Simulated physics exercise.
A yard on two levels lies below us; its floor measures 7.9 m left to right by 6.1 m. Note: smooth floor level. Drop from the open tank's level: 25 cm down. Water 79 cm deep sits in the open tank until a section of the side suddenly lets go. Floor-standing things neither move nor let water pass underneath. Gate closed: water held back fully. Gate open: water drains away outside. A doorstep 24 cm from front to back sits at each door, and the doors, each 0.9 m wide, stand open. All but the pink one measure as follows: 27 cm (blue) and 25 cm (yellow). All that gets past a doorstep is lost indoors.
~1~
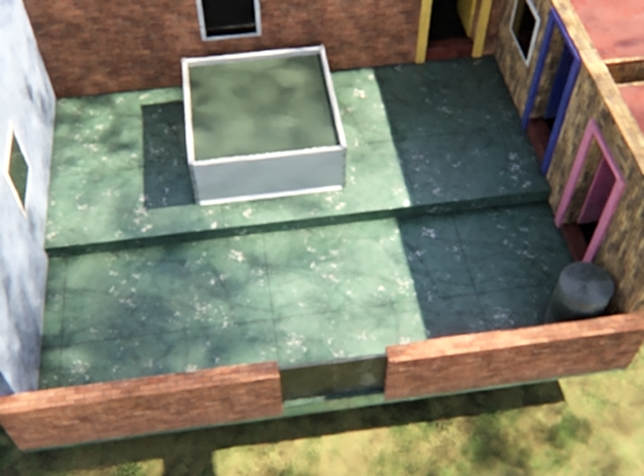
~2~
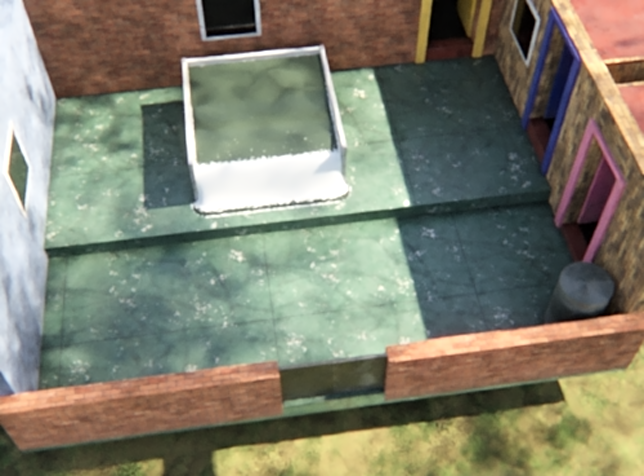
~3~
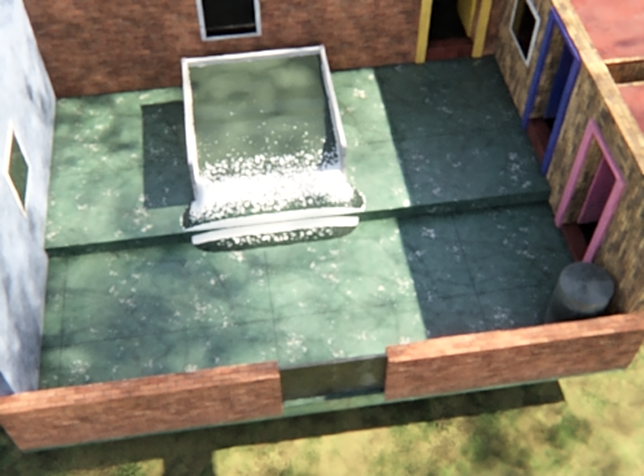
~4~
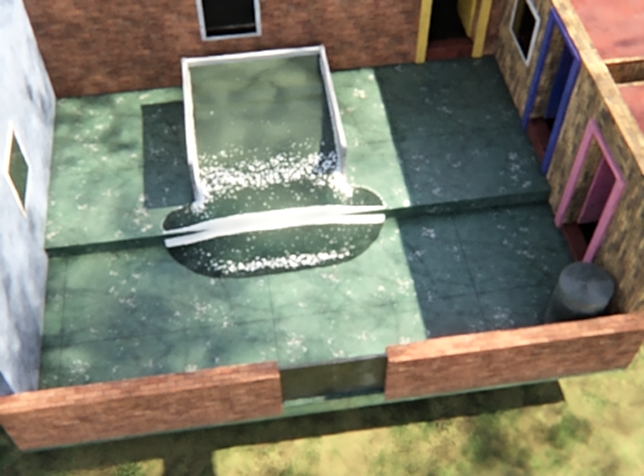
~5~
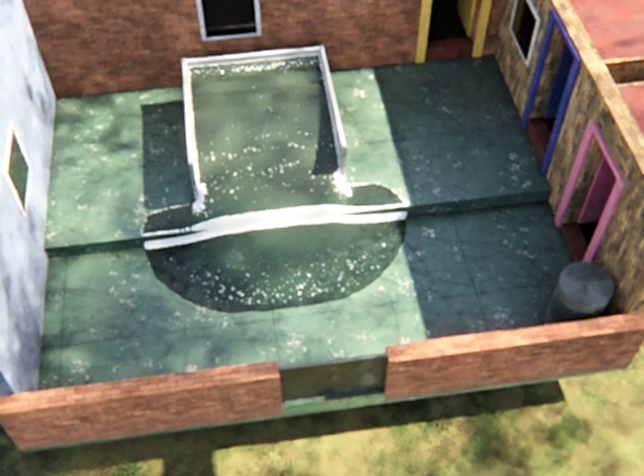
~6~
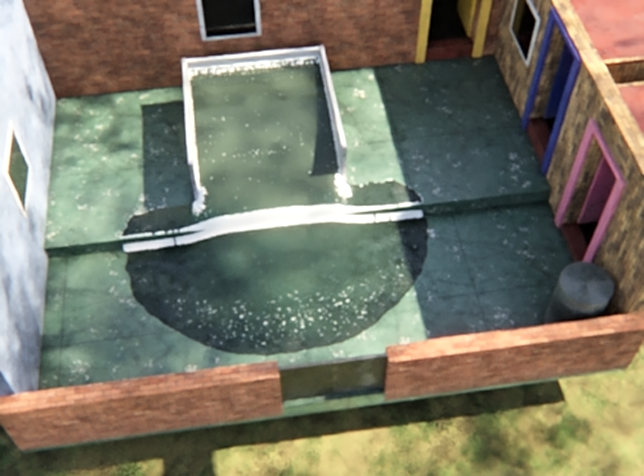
In a walled yard on two levels, the front of a raised, open tank gave way and water poured out, foaming over the step and spreading in a widening dark pool across the lower floor.
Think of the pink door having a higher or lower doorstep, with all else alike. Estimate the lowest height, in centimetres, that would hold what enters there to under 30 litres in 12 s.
I would say about 20 cm.
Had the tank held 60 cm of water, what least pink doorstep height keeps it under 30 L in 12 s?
Roughly 15 cm high.
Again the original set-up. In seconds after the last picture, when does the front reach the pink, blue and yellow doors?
At pink it's 2.2 s, at blue 3.2 s, and at yellow 6.0 s.
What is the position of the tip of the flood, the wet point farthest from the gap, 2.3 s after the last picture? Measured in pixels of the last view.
Somewhere near the pixel (600, 347).
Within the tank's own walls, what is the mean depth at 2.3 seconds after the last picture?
Some 18 cm.
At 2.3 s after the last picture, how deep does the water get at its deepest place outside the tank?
Roughly 45 cm.
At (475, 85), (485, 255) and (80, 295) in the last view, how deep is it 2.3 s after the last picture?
I'd read roughly 0, 1 and 12 cm there.
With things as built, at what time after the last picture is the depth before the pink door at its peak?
Roughly at 4.5 s.
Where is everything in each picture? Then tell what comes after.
Still water, 79 cm deep, in the open tank at (261, 106); the pink door at (586, 209) is dry, in the first picture.
The front is at (208, 213), 0.3 m from the gap at (270, 179); 0.6 m2 of floor is wet, 79 cm left at the back, in the second picture.
Water pours out at (270, 182) and has run 0.8 m, to (239, 247); about 14 cm deep outside, 79 cm at the back, in the third picture.
The gap is at (271, 183), the front 1.3 m out at (221, 274); the back of the open tank holds 79 cm, in the fourth picture.
Water pours out at (271, 184) and has run 2.0 m, to (286, 303); about 10 cm deep outside, 72 cm at the back, in the fifth picture.
The gap is at (271, 184), the front 2.7 m out at (271, 349); the back of the open tank holds 66 cm; 2.3 m in a straight line remain to the pink door at (586, 209), in the sixth picture.
Then, 0.7 s after the last picture water covers 40 % of the floor, deepest (50 cm) near (294, 388); it has not reached the pink door.
Then, 2.3 s after the last picture water covers 50 % of the floor, deepest (45 cm) near (37, 423); 15 cm at the pink door, 0 litres in over its 12 cm doorstep.
Then, 11.3 s after the last picture water covers 65 % of the floor, deepest (22 cm) near (253, 382); 17 cm at the pink door, 262 litres in over its 12 cm doorstep.
At the pink door as built, the water peaked near 24 cm, 4.7 s after the last picture.
Run again over the same 12 s with other heights there, 79 litres in over 17.5 cm, 8 litres over 23.5 cm. The limit of 30 litres is kept from about 20 cm up.
